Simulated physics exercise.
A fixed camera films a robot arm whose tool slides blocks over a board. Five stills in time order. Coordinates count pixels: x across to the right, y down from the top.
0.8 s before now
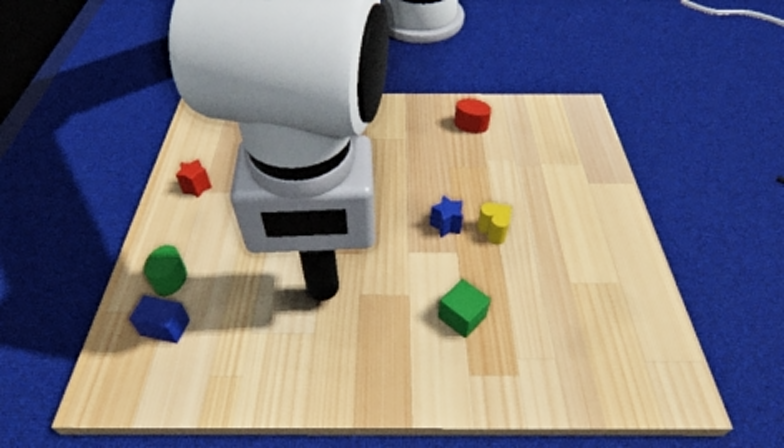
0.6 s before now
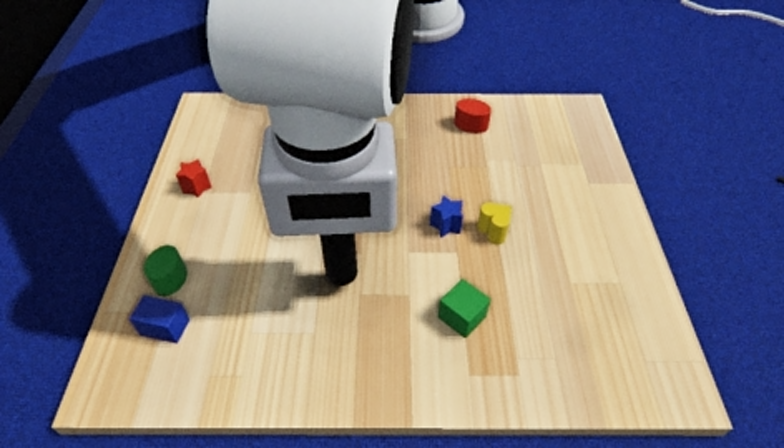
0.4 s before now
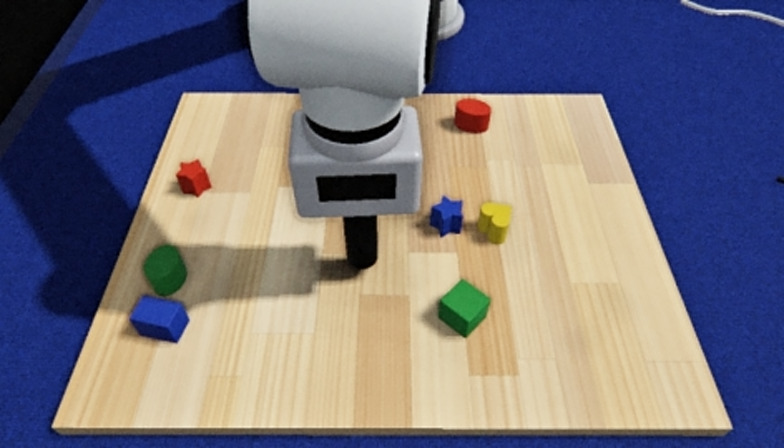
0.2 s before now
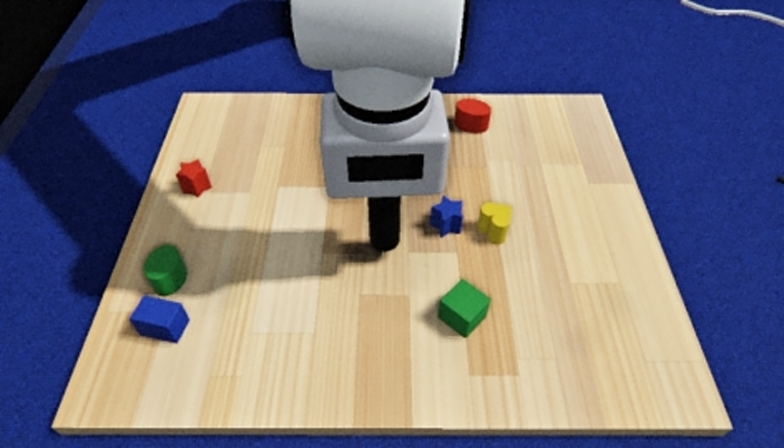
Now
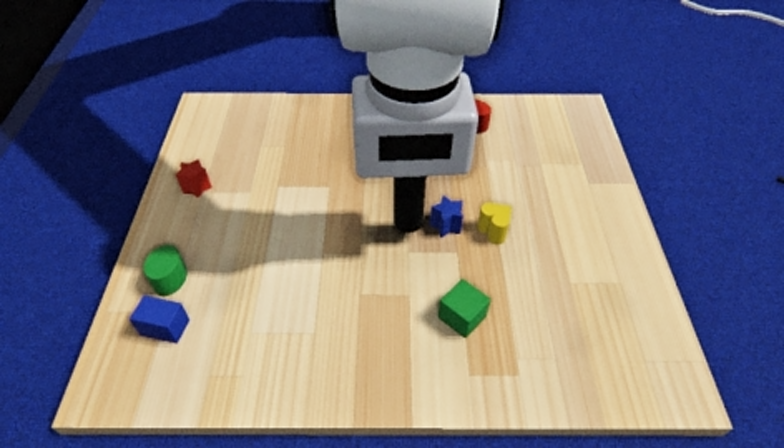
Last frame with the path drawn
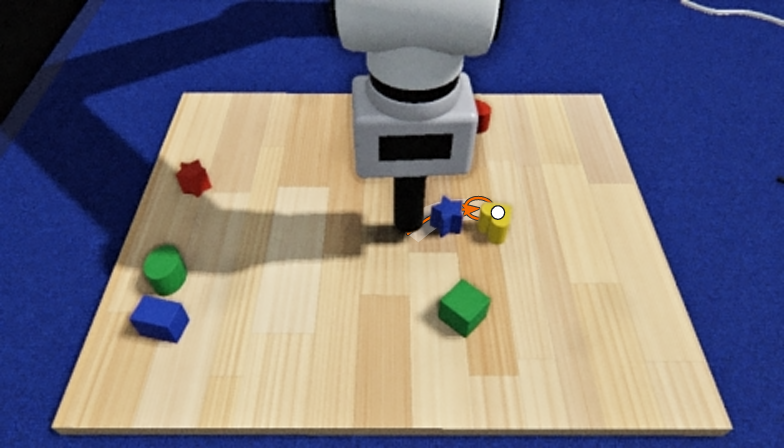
A white robot arm with a black peg-like tool glides steadily right and away across a pale wooden board on blue cloth, seen from above by a still camera. Red star, green cylinder and blue block sit at left, a red cylinder at the back, and a blue star, yellow heart and green block right of centre. The tool nears the blue star's left side while the blocks stay still.
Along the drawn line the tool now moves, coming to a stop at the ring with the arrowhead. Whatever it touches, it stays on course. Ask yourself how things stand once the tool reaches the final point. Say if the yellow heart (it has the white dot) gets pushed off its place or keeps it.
Here's my answer: The yellow heart gets displaced.
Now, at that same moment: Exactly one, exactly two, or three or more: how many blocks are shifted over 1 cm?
It moves two blocks.
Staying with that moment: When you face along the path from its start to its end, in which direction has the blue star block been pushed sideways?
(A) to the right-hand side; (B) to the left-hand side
A.
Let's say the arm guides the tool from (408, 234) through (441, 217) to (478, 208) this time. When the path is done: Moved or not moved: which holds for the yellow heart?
It will end up elsewhere.
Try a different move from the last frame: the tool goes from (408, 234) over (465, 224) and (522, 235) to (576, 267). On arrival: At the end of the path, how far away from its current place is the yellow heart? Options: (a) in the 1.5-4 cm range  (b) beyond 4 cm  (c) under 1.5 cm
b.
Path on the board, from (408, 234) by way of (428, 219) and (452, 211) to (480, 208); the dot is on the yellow heart.
The first path, step by step. Halfway along, tool at (441, 202); blue star block at (467, 202), turned 55° clockwise.
At the end, tool at (482, 197); blue star block at (508, 198), turned 60° clockwise; yellow heart at (525, 218), turned 70° clockwise.
